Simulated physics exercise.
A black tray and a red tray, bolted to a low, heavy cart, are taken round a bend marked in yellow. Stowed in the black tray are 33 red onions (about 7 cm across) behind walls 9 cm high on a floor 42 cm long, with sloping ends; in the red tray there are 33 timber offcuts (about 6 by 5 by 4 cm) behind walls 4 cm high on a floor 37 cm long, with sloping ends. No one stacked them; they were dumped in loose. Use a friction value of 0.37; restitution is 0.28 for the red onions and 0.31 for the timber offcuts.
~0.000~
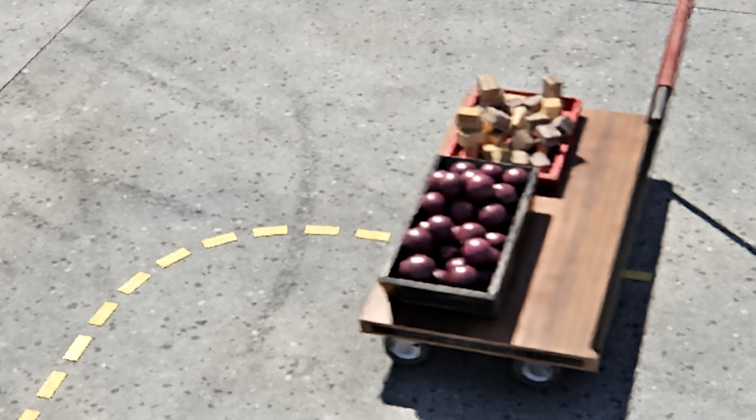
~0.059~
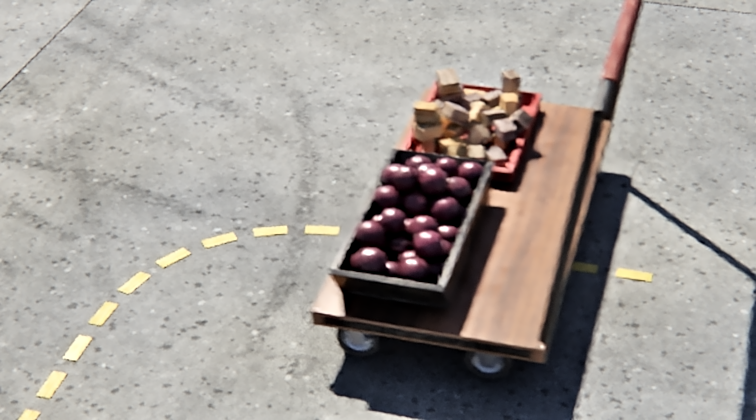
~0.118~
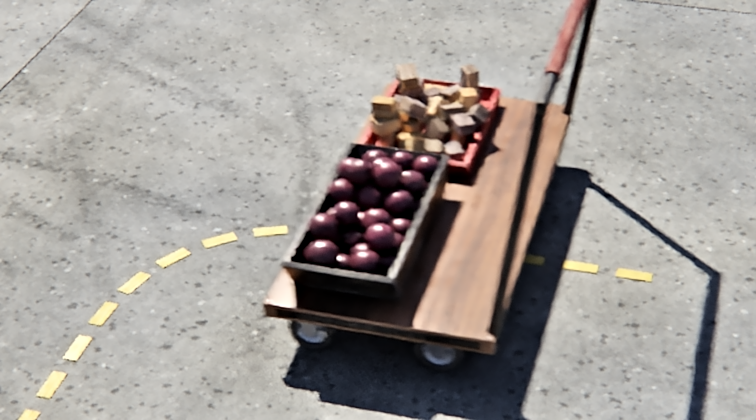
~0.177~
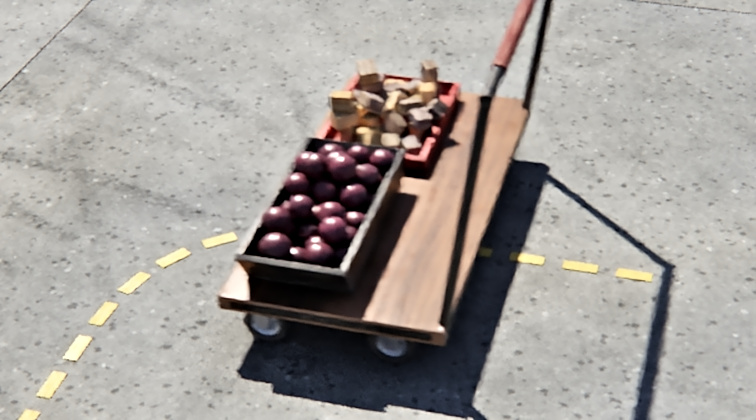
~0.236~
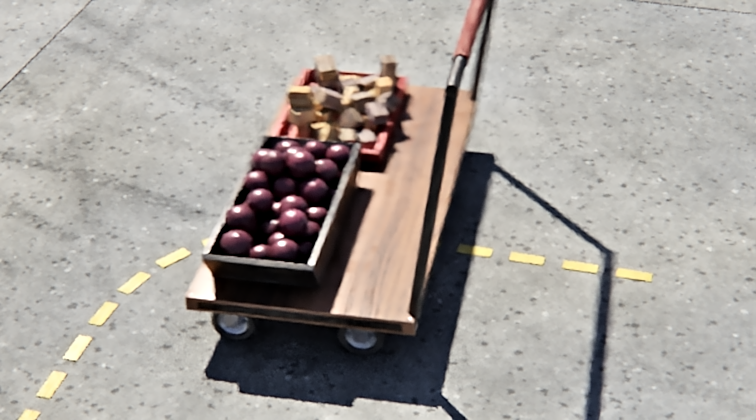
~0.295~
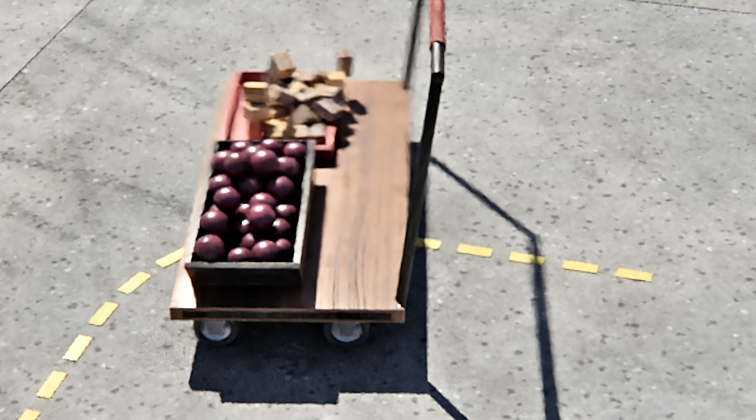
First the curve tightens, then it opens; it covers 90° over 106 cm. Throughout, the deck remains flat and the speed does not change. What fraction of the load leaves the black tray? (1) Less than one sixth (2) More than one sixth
Answer: 1.
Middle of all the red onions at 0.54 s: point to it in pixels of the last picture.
Near (159, 254).
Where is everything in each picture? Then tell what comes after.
In the first frame (each is followed by its nearest rim corner in this view), black tray, (492, 294); red tray, (554, 175); 0° round, 0 cm rolled; none out.
The second frame shows black tray, (441, 286); red tray, (510, 169); 0° round, 12 cm rolled.
The third frame shows black tray, (391, 278); red tray, (466, 163); 0° round, 23 cm rolled.
The fourth frame shows black tray, (343, 270); red tray, (423, 156); 0° round, 35 cm rolled.
The fifth frame shows black tray, (311, 265); red tray, (378, 150); 5° round, 47 cm rolled.
The sixth frame shows black tray, (296, 263); red tray, (329, 146); 14° round, 58 cm rolled; 2 out, the lowest offcut at (337, 84).
After 0.43 s, black tray 33 in, 0 out and red tray 26 in, 7 out.
After 0.54 s, black tray 33 in, 0 out and red tray 21 in, 12 out.
After 0.70 s, black tray 32 in, 1 out and red tray 14 in, 19 out.
Outcome (at 1.15 s), black tray 32 in, 1 out and red tray 11 in, 22 out. Asked share, 1 of 33, 3 per cent.
